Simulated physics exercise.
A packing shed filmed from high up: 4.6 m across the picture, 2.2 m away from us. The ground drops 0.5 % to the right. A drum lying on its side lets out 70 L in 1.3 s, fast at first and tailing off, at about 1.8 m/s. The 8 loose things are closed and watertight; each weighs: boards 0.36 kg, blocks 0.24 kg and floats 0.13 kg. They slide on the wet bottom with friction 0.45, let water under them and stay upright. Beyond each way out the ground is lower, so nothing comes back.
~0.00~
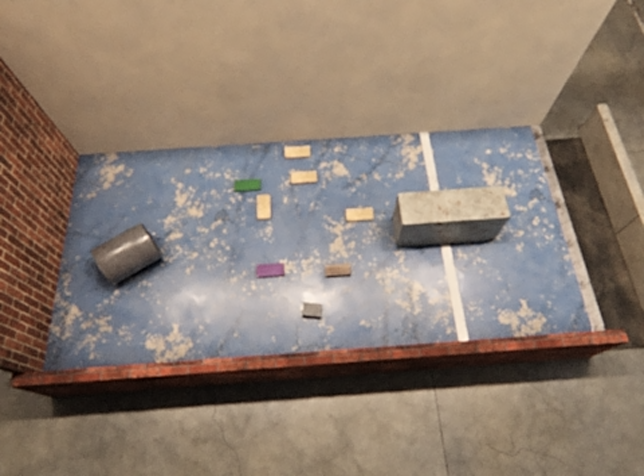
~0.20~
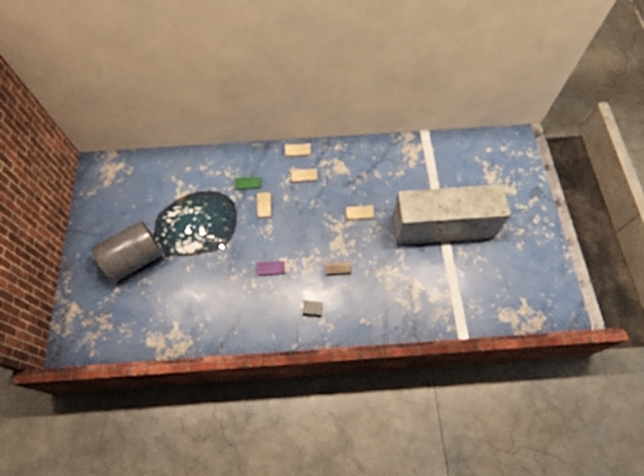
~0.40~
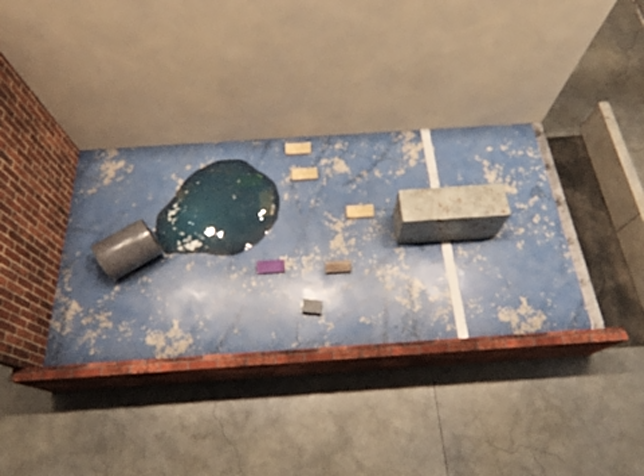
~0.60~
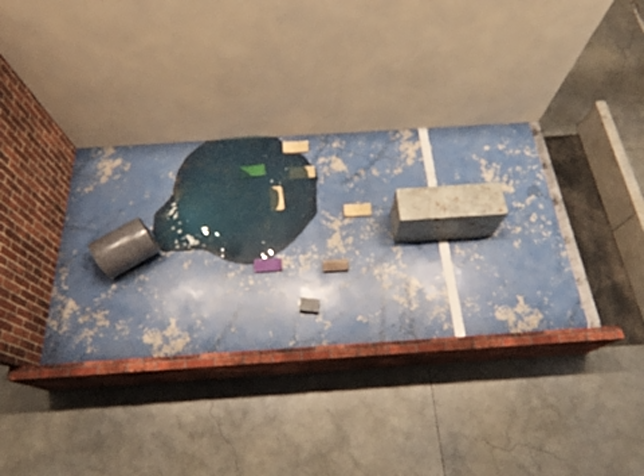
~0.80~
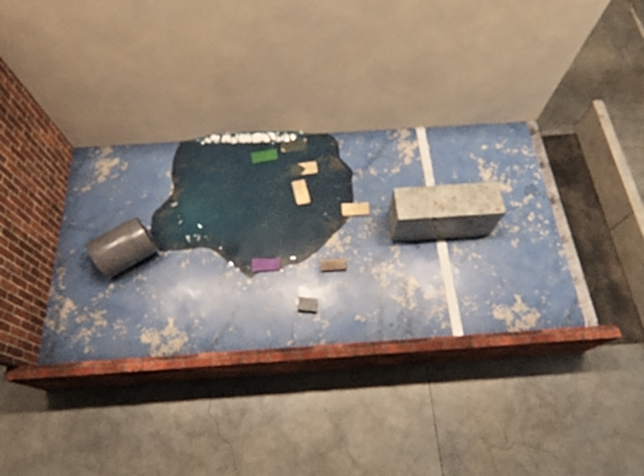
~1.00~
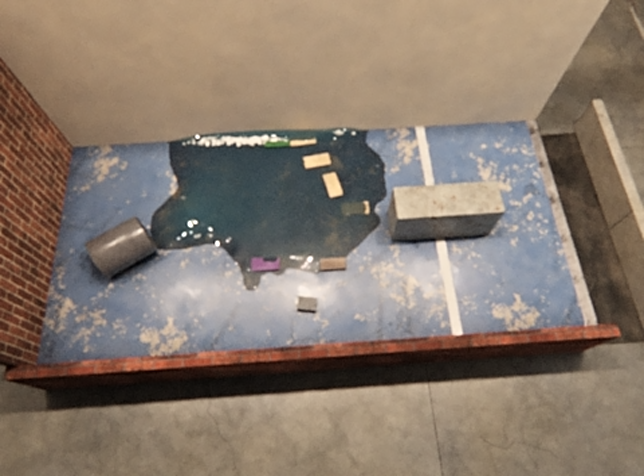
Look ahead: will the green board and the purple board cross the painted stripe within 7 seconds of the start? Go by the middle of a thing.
The green board crosses; the purple board stays short.
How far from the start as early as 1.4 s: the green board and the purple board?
About 80 and 0 cm.
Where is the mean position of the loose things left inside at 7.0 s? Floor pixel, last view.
At about (311, 286).
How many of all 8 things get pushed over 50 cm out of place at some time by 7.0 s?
I count 5.
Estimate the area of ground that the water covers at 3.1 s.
Some 3.5 m2.
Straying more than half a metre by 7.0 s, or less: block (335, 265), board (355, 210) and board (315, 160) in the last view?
In that order: Less, over, past it.
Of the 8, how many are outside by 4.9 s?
By then 5.
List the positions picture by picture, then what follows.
The green board at (248, 185), on the bottom; the purple board at (270, 270), on the bottom; 0.0 m2 under water; 0 of 8 have shifted, in the first frame.
The green board at (248, 183), on the bottom; the purple board at (271, 268) rests on the ground; water covers 0.4 m2; 0 of 8 have shifted, in the second frame.
The green board at (248, 181) rests on the ground; the purple board at (271, 267), on the bottom; water covers 0.8 m2; 0 of 8 have shifted, in the third frame.
The green board at (252, 171) floats, 11 cm from its start; the purple board at (268, 265), on the bottom; water covers 1.6 m2; 2 of 8 have shifted, in the fourth frame.
The green board at (264, 156) floats, 32 cm from its start; the purple board at (266, 264), on the bottom; 2.2 m2 under water; 2 of 8 have shifted, in the fifth frame.
The green board at (277, 141) floats, 52 cm from its start; the purple board at (266, 264), on the bottom; 2.6 m2 under water; 4 of 8 have shifted, in the sixth frame.
After 1.4 s the green board is near (308, 134), 0.8 m from its start, afloat; the purple board is near (266, 265), 0.0 m from its start, aground; 0 of 8 are over the mark; 5 afloat.
After 3.1 s the green board is near (485, 133), 2.5 m from its start, afloat; the purple board is near (266, 265), 0.0 m from its start, aground; 5 of 8 are over the mark; 2 afloat.
After 4.9 s the green board has gone out; the purple board is near (266, 265), 0.0 m from its start, aground; 5 of 8 are over the mark; 0 afloat.
After 7.0 s the green board has gone out; the purple board is near (266, 265), 0.0 m from its start, aground; 5 of 8 are over the mark; 0 afloat.
